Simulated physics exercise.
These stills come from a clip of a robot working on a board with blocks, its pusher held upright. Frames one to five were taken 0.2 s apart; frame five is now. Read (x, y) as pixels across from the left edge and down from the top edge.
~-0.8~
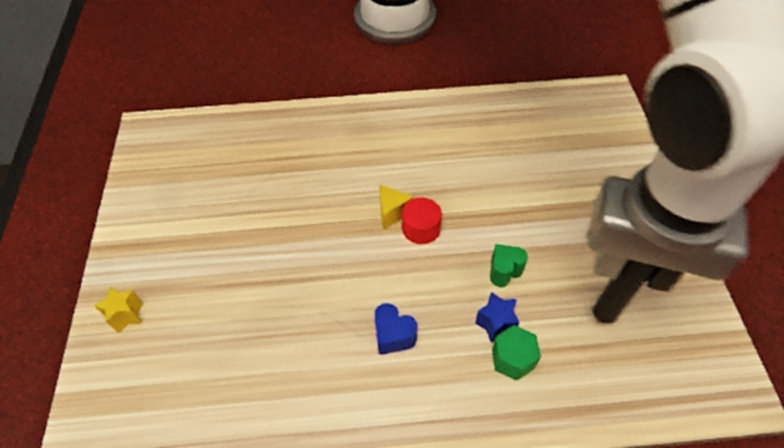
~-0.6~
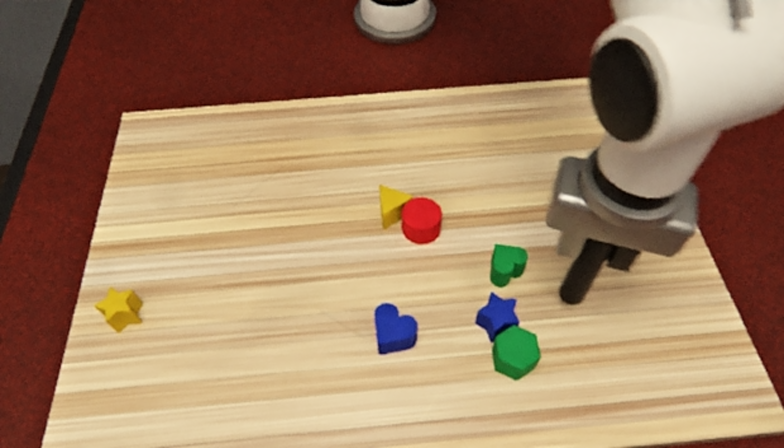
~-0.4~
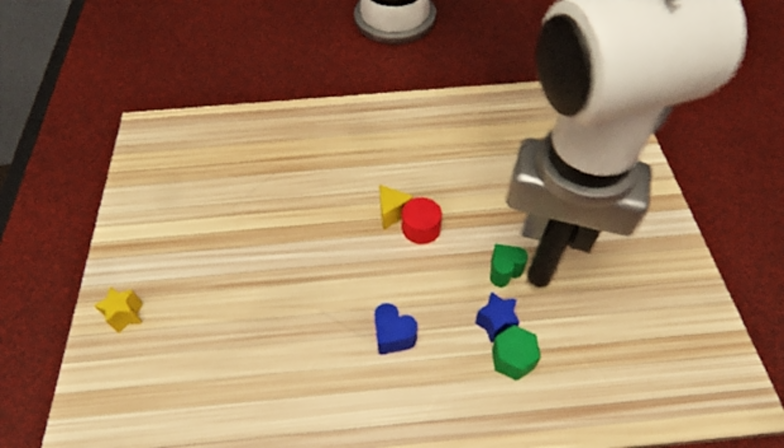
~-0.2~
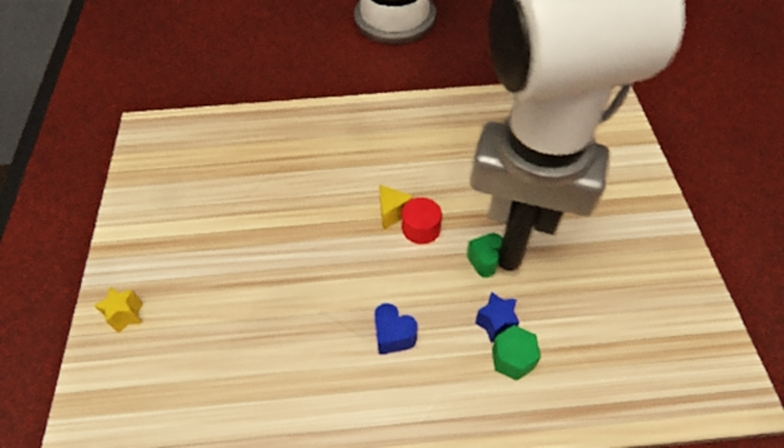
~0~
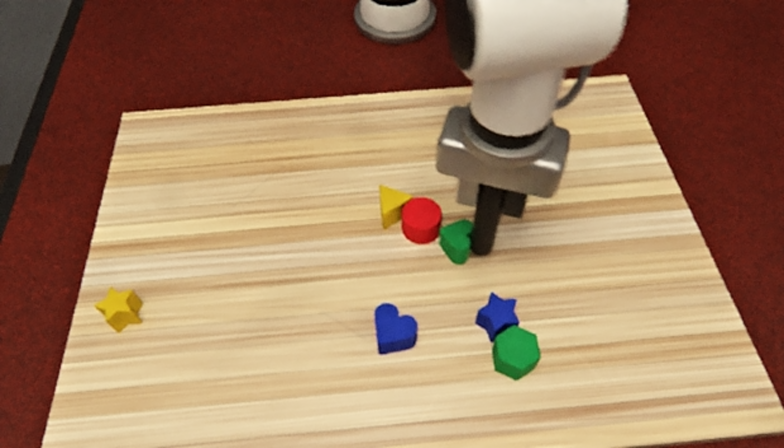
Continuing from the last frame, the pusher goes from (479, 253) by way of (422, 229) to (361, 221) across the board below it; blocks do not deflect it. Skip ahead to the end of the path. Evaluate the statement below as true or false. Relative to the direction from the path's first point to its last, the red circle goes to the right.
That claim is false.
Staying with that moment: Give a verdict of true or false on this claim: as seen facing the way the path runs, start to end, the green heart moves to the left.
The claim holds.
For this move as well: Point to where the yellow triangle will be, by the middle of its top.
It comes to (375, 184).
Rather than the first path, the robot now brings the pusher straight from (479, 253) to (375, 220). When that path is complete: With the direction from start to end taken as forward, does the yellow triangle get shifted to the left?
In short: No.
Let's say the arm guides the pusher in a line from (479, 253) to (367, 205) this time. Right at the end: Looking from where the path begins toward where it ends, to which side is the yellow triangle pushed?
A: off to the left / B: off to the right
My pick is B.
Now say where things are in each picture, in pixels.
In the first frame, lower end of the pusher (605, 313), tops of blocks, yellow triangle (392, 198), red circle (422, 212), green heart (509, 257), blue star block (500, 310).
In the second frame, pusher (571, 294), blocks as before.
In the third frame, pusher (539, 277), blocks as before.
In the fourth frame, pusher (509, 261), green heart (488, 246).
In the fifth frame, pusher (481, 246), yellow triangle (392, 198), red circle (422, 212), green heart (459, 233), blue star block (500, 310).
What follows on the original path. One third of the way, pusher (441, 229); yellow triangle (382, 187); red circle (397, 210); green heart (424, 233), turned 55° anticlockwise.
Two thirds of the way, pusher (402, 215); yellow triangle (375, 184), turned 30° clockwise; red circle (370, 210); green heart (419, 235), turned 75° anticlockwise.
At the end, pusher (360, 213); yellow triangle (375, 184), turned 30° clockwise; red circle (329, 214); green heart (419, 235), turned 75° anticlockwise; blue star block not moved.
